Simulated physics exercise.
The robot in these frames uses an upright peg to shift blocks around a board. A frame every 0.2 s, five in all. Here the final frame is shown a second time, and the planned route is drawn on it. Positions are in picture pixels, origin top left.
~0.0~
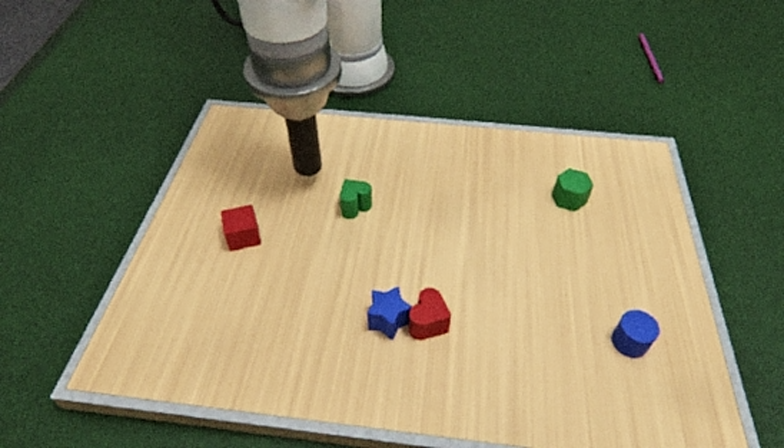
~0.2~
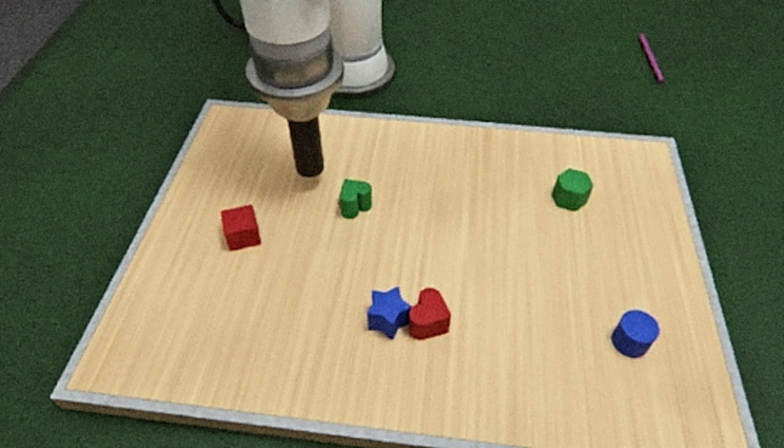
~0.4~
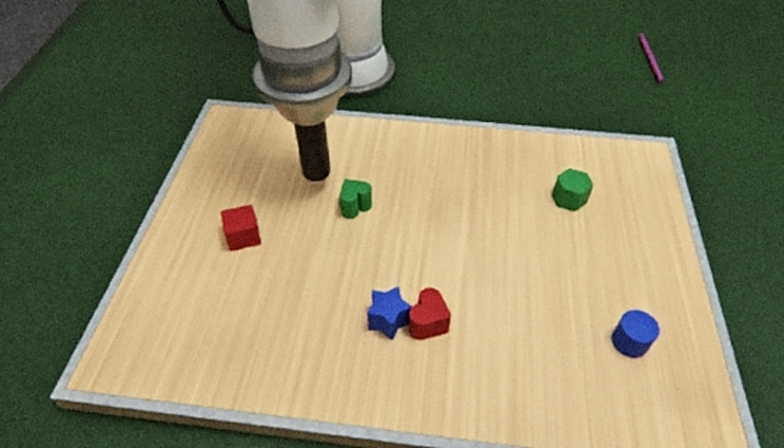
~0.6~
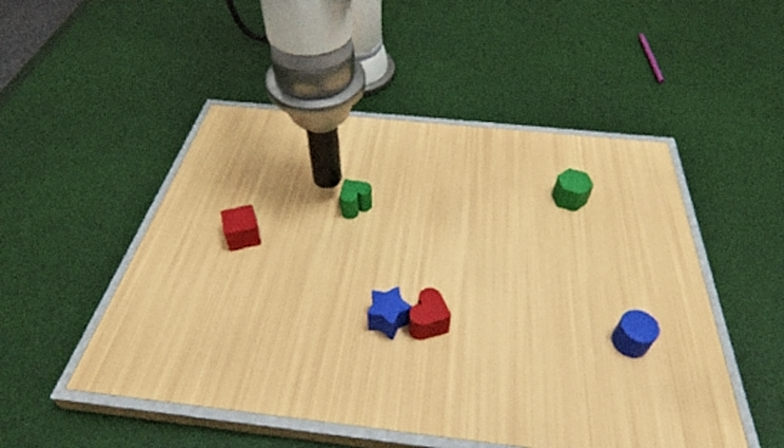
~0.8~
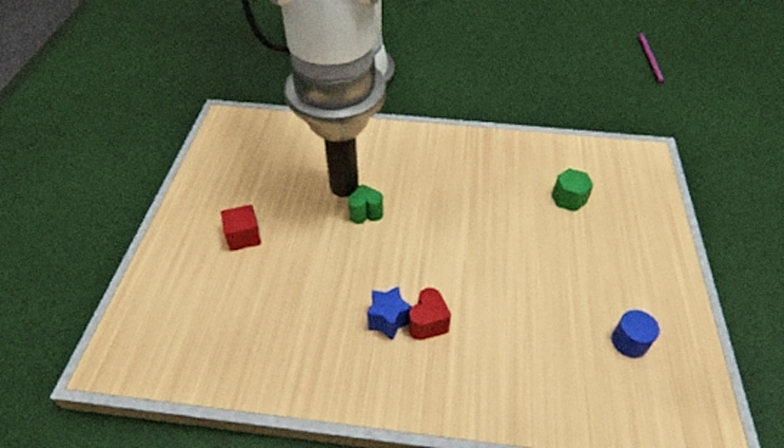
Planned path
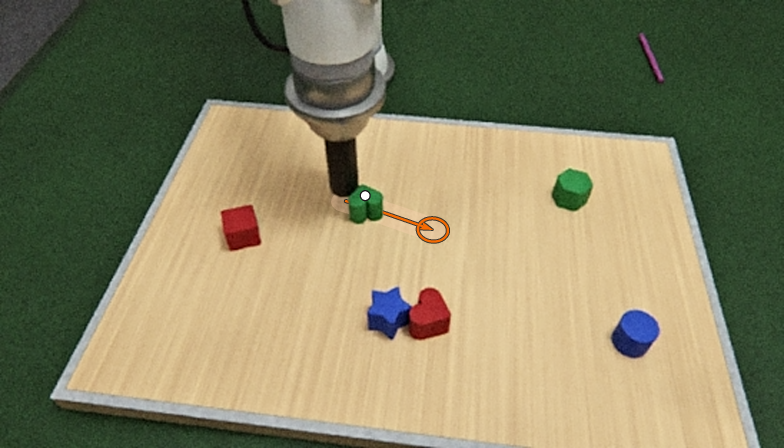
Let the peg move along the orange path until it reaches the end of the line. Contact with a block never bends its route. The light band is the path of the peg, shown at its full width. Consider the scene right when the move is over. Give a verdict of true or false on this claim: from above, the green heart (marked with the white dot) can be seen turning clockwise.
It is true.
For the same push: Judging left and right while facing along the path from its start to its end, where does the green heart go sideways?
Off to the right side.
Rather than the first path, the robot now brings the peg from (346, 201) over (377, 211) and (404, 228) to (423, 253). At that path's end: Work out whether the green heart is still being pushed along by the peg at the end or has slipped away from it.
I'm fairly sure the green heart rides along ahead of the peg to the very end.
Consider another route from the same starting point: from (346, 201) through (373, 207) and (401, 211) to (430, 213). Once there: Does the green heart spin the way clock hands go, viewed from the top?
Short answer: Yes.
The line goes from (346, 201) directly to (433, 230); the dot is on the green heart.
On the path given first. One third of the way, peg at (374, 197); green heart at (391, 209), turned 30° clockwise.
Two thirds of the way, peg at (404, 206); green heart at (415, 223), turned 50° clockwise.
At the end, peg at (434, 217); green heart at (426, 233), turned 75° clockwise.
